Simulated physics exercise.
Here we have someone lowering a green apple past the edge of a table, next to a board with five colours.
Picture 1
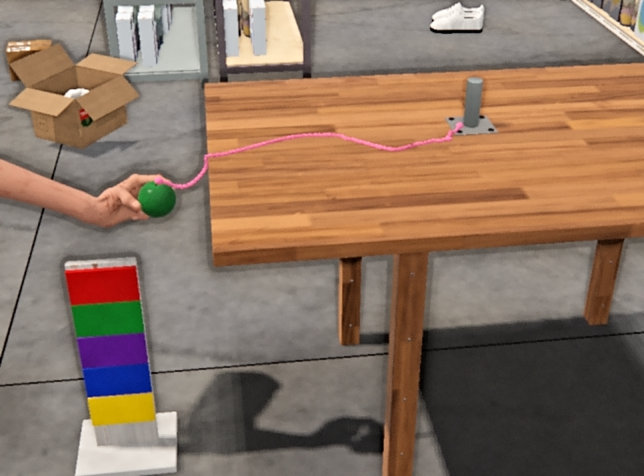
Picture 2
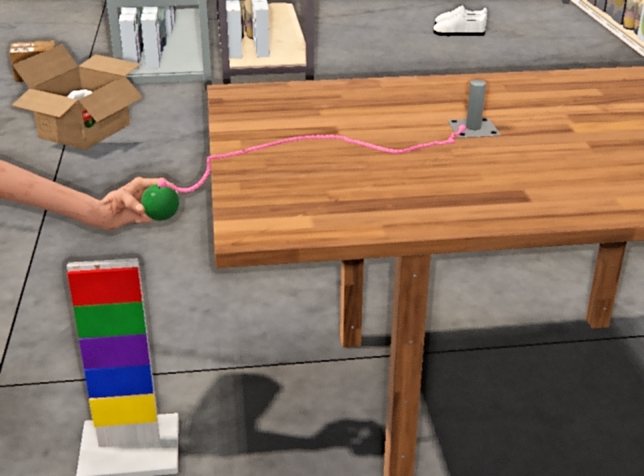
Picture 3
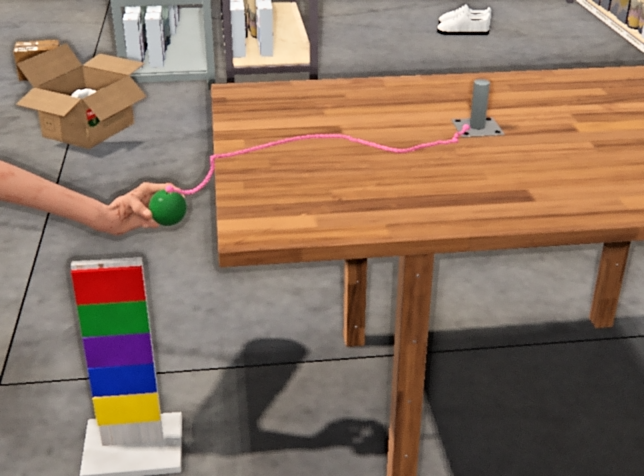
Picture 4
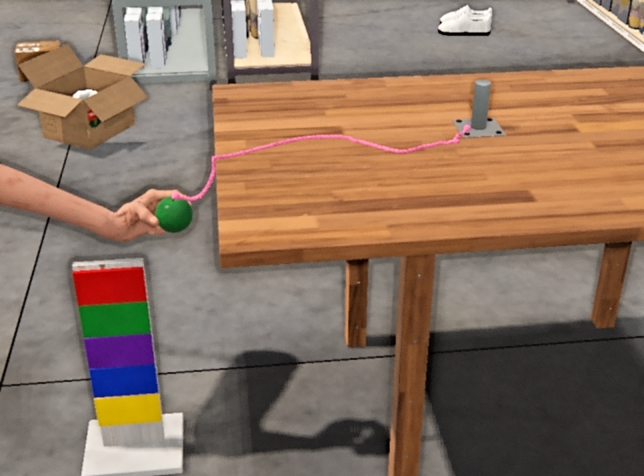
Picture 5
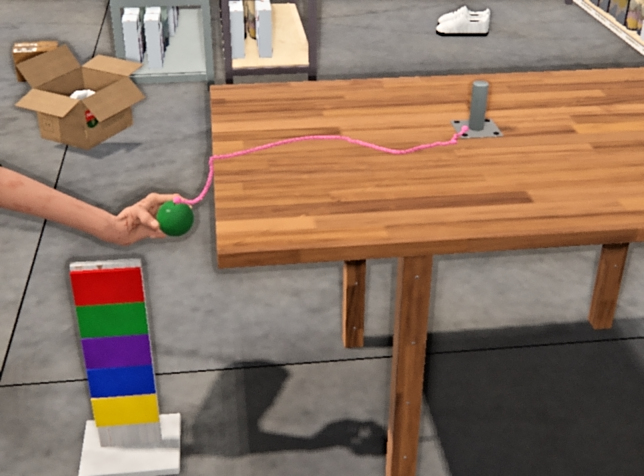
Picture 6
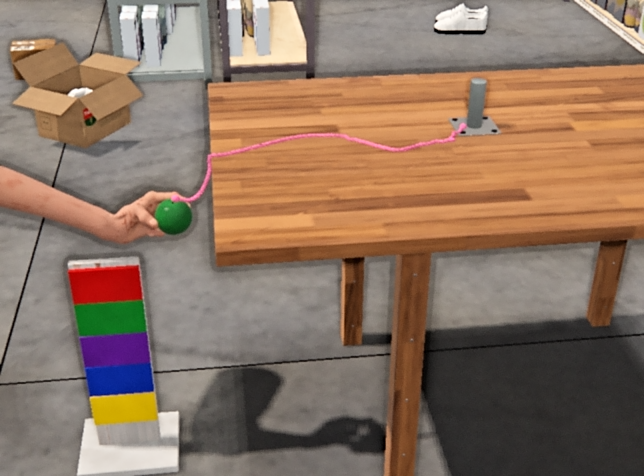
Hand holding a green ball tied to a pink cord shifts slightly right and down beside a wooden table with a metal post.
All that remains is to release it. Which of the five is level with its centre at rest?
Its middle rests at the red band.
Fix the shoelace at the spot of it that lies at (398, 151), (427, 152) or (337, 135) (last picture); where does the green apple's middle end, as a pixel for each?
Near (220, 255), (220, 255) and (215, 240).
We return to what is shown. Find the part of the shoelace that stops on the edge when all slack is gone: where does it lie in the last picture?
It lies at about (254, 148).
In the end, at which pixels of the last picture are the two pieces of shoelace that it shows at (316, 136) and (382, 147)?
The first at (277, 148), the second at (349, 139).
Soon after, apple near (188, 277); level with red.
After that, apple near (244, 265); level with red.
And then, apple near (214, 277); level with red.
In the end, apple near (219, 276); level with red. The red one.
